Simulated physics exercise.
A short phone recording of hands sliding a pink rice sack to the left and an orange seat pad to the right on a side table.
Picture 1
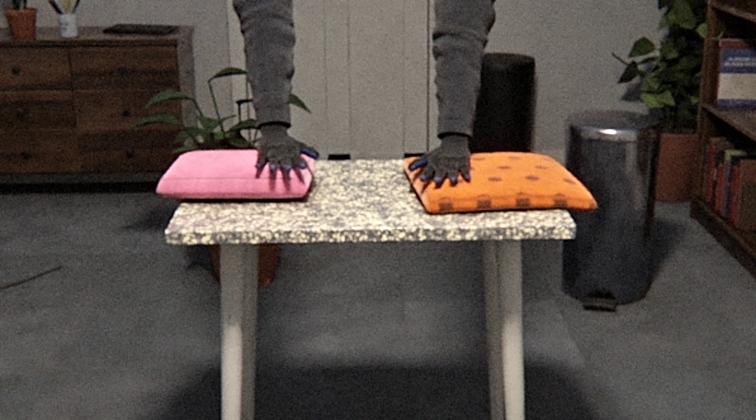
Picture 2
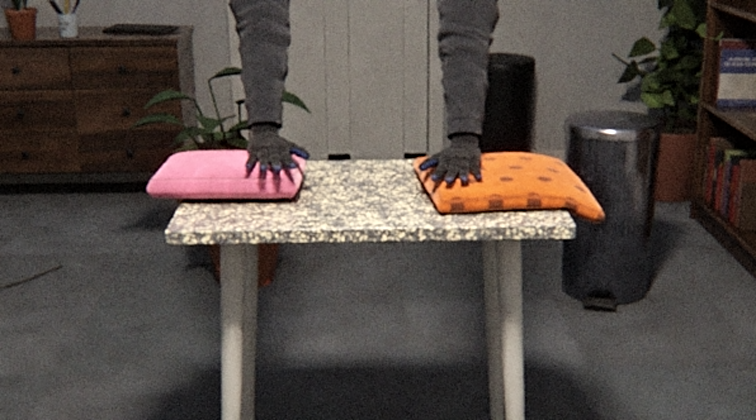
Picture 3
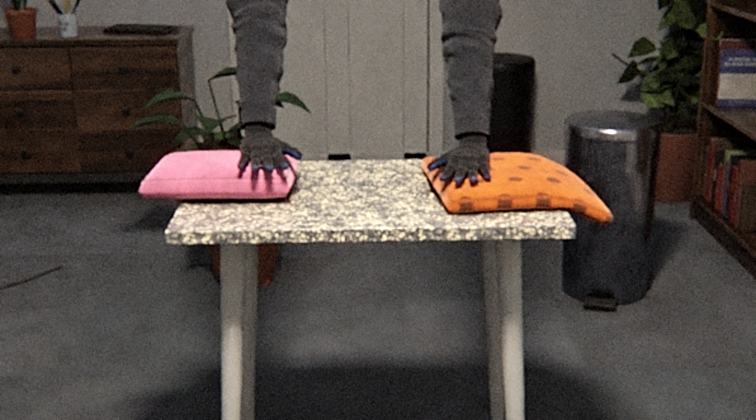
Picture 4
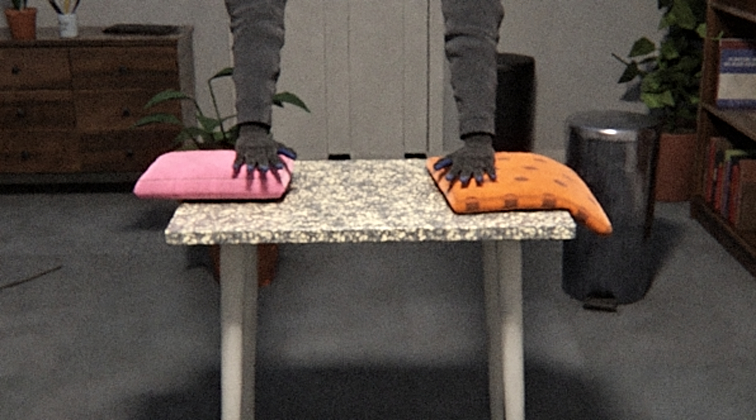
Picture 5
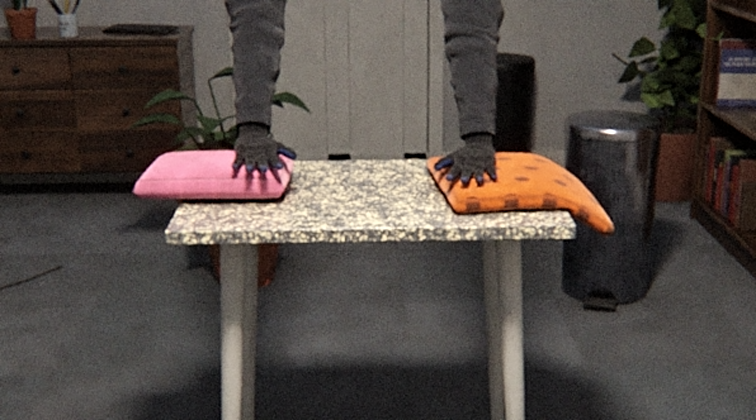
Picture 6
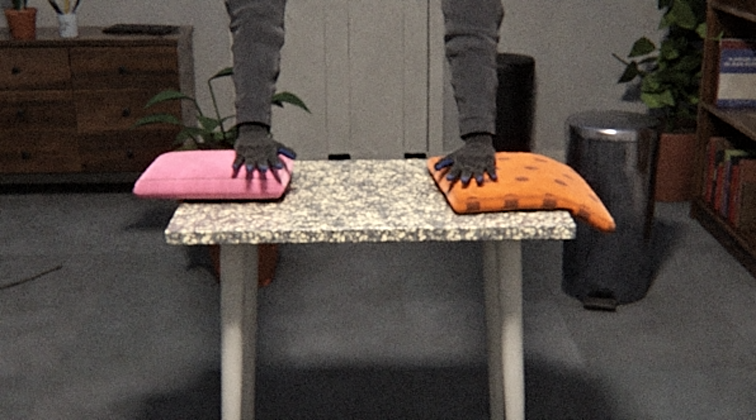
A speckled, pale-legged side table stands at the centre of a dim room, seen from straight in front by a still camera, with drawers, plants, a metal bin and bookshelves behind. On top, dark-gloved hands in grey sleeves press a pink cushion-like sack at left and an orange spotted pad at right. The hands slide both slightly outward, the orange corner sags over the edge, and movement fades to almost nothing.
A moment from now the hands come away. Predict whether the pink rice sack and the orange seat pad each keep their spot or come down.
The pink rice sack does not leave; the orange seat pad does not leave.
Then, 0.48 s later than the last view, rice sack at rest; seat pad at rest.
Finally, rice sack at rest; seat pad at rest. The pink rice sack stays up there and the orange seat pad remains on top.
